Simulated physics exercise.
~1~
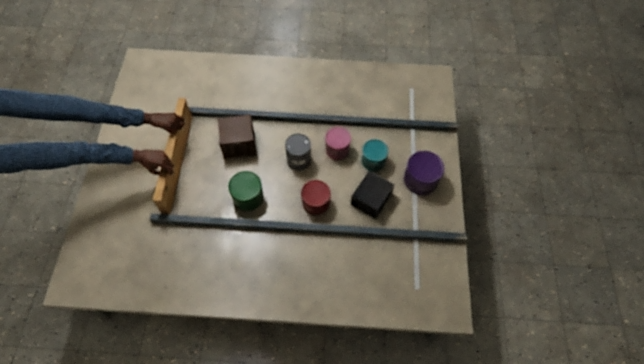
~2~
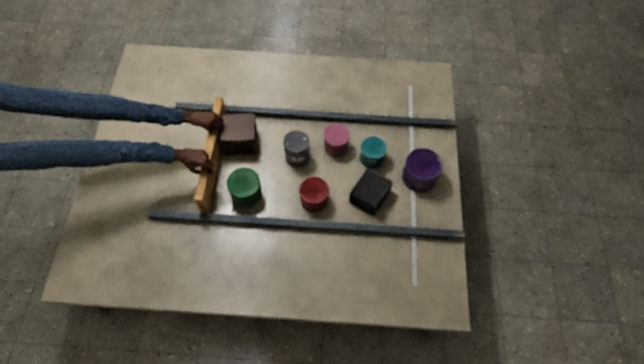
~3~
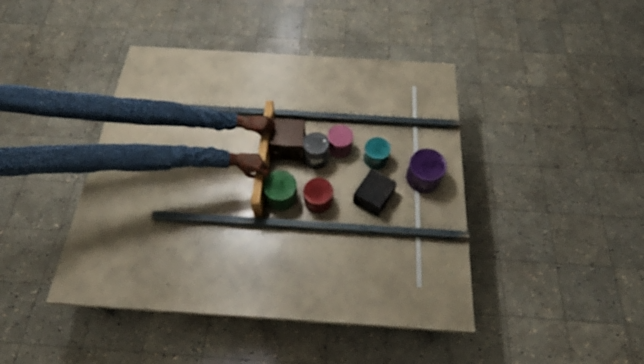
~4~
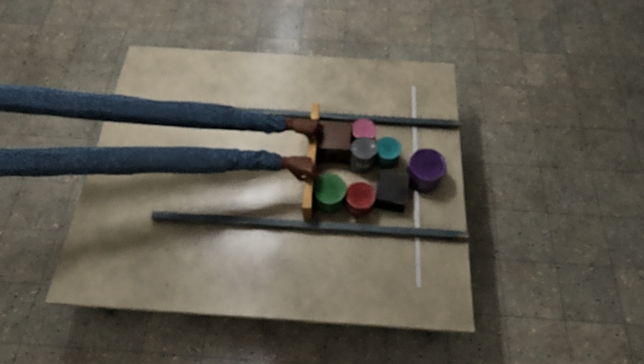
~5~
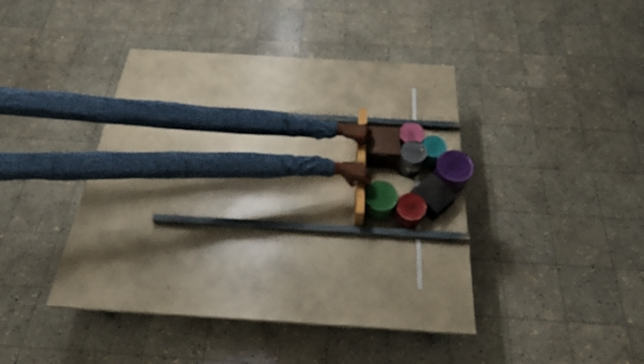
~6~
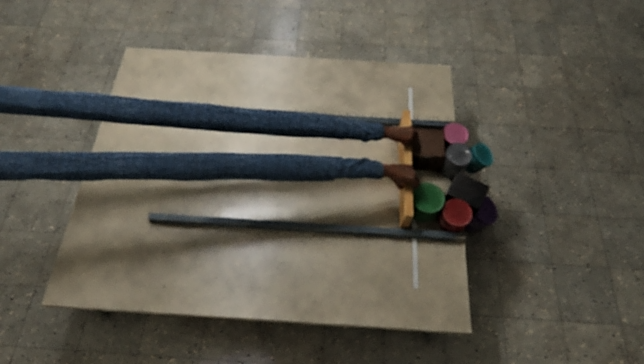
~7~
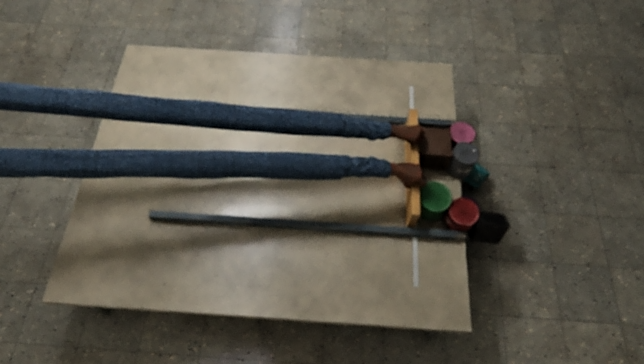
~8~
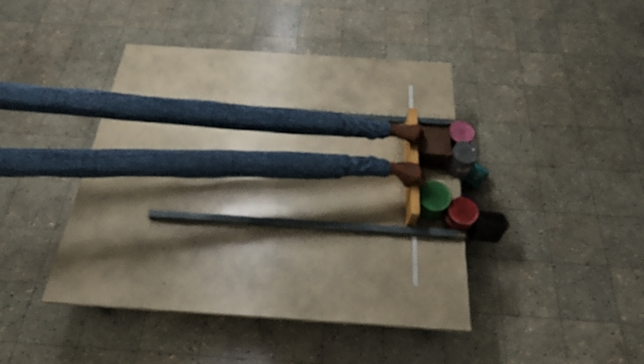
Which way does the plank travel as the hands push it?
The plank moves to the right, toward the strip of tape.
